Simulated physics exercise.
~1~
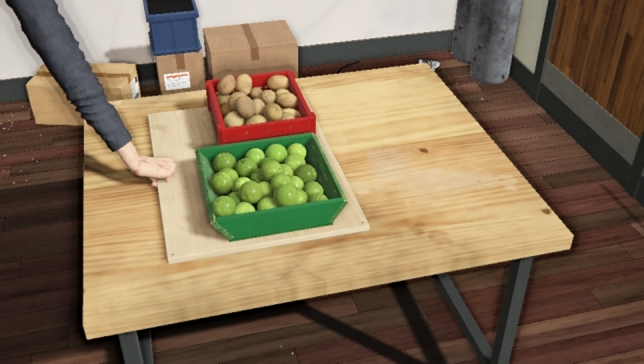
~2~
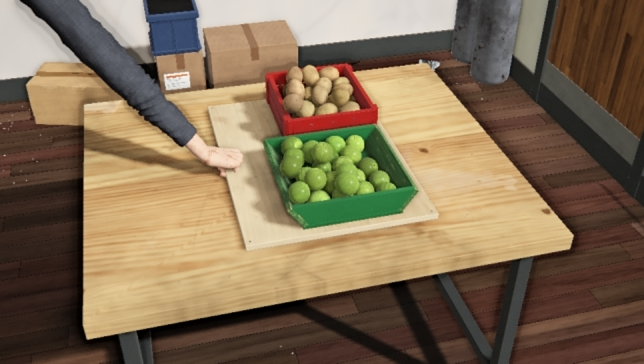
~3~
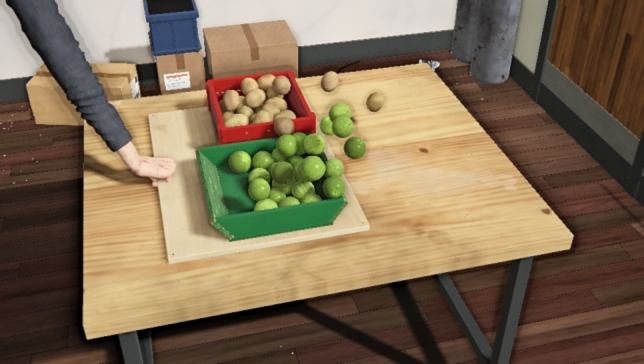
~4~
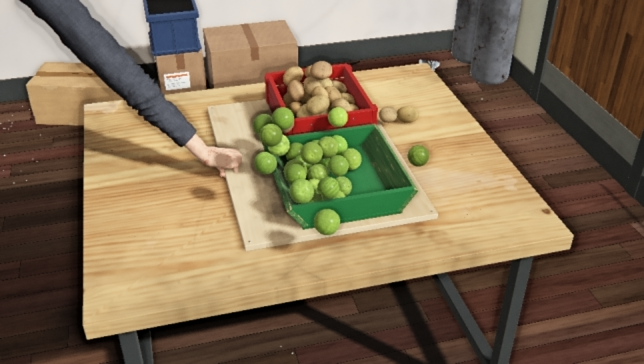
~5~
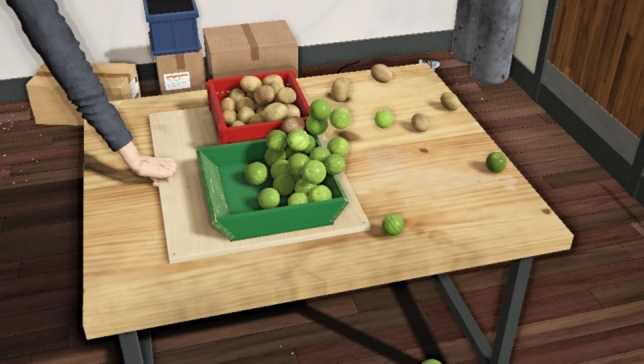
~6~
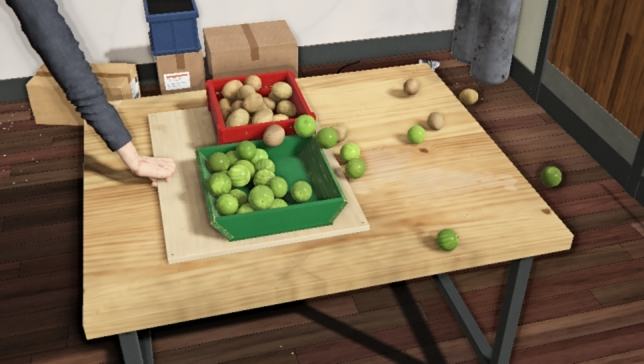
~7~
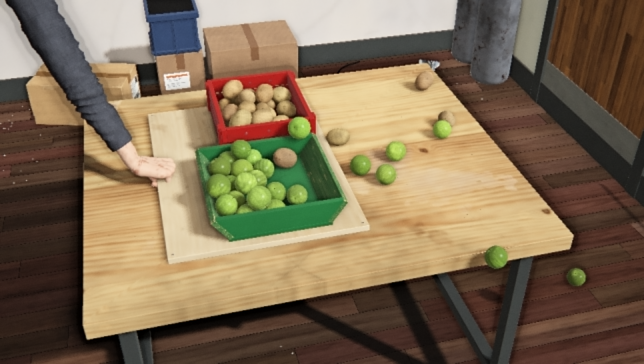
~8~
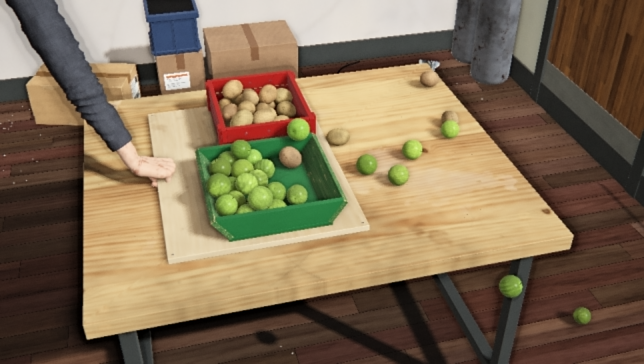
We see a hand at the edge of a board shifting right and left with its red tub of brown, round produce and green tub of green apples, until pieces spill across the wooden table and some apples drop to the floor, while most stay in the tubs.
